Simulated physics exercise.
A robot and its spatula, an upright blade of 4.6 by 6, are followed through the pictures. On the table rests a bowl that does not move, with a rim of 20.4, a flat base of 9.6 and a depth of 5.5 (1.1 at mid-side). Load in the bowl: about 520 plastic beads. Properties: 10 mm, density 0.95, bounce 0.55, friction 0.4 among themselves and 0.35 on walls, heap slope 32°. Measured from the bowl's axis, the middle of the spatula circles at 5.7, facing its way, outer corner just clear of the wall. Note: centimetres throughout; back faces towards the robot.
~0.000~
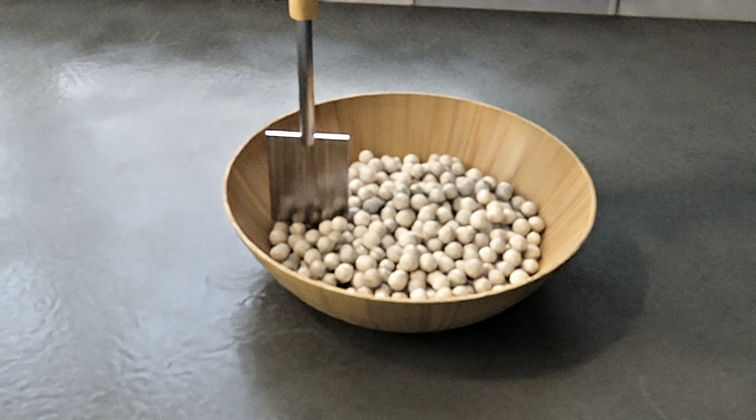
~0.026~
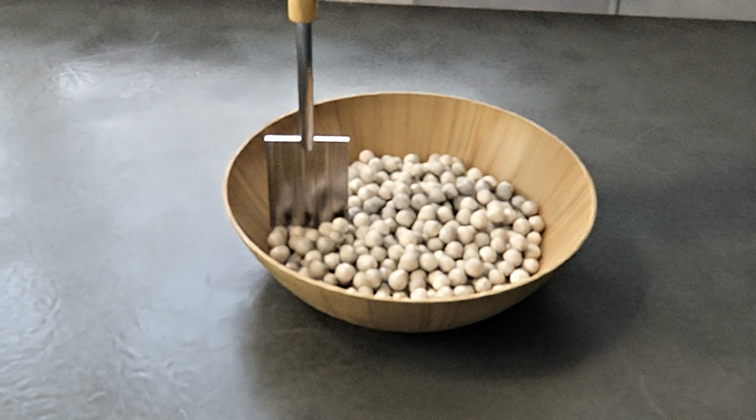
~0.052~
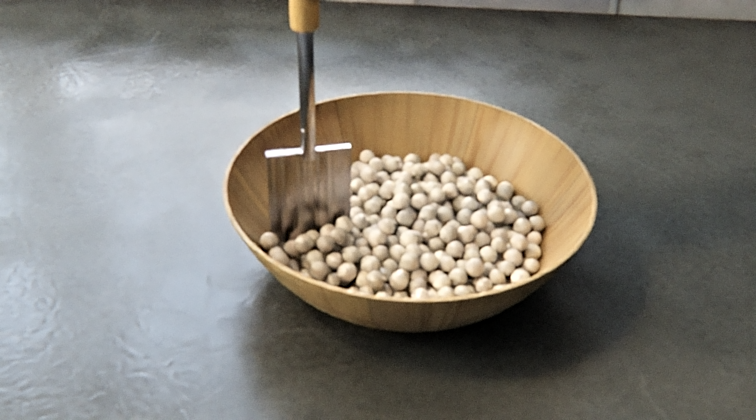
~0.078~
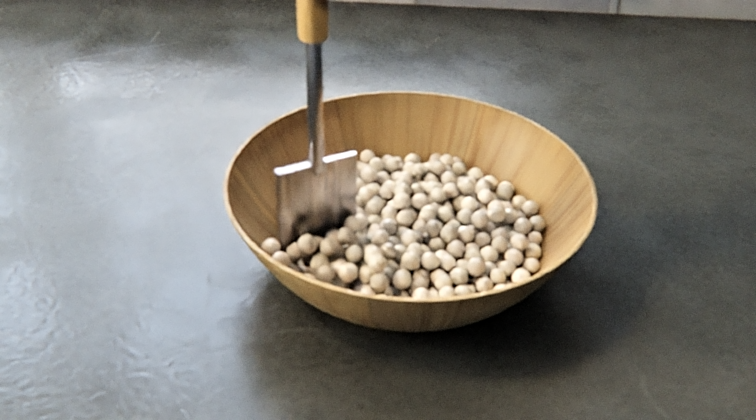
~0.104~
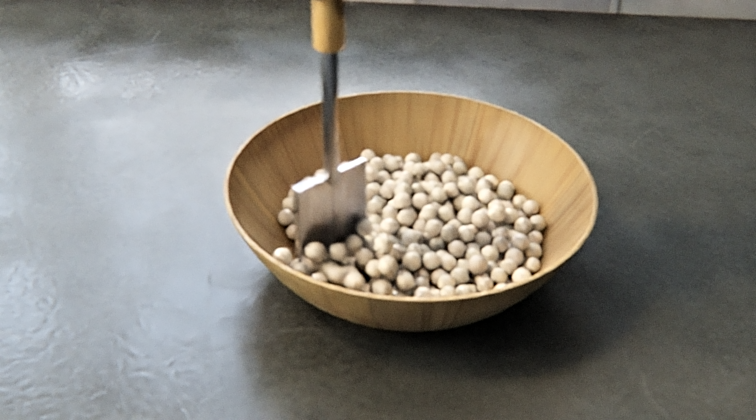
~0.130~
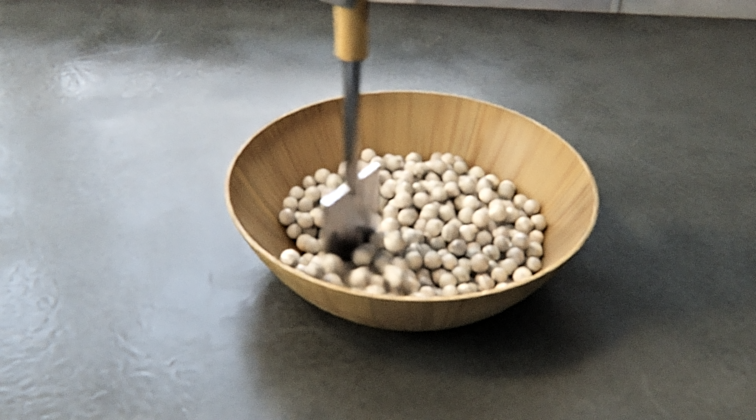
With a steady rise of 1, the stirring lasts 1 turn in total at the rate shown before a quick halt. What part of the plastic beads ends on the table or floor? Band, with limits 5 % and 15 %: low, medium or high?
Medium.
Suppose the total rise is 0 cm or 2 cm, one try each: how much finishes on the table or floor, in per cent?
Some 15 and some 5 per cent.
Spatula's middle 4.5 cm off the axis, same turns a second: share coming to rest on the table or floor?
Near 5 %.
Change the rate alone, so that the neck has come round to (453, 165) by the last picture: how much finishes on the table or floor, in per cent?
Roughly 25 percent of it.
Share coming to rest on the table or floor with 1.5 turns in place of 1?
10 %.
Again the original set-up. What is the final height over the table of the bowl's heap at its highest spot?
I'd say close to 4.5 centimetres.
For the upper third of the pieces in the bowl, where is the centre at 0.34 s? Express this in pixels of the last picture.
At about (492, 200).
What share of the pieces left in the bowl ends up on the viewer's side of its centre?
I'd put it at roughly 50 per cent.
By 0.34 s, 175° round, highest piece 7 above the table; 512 in the bowl, 1 on the table or floor, 3 in flight or on the tool.
By 0.56 s, 291° round, highest piece 7 above the table; 489 in the bowl, 24 on the table or floor, 3 in flight or on the tool.
By 0.87 s, 0° round, highest piece 5 above the table; 476 in the bowl, 40 on the table or floor.
By 1.57 s, 0° round, highest piece 4 above the table; 476 in the bowl, 40 on the table or floor.
Final count, 476 in the bowl, 40 on the table or floor. That is 8 % on the table or floor.
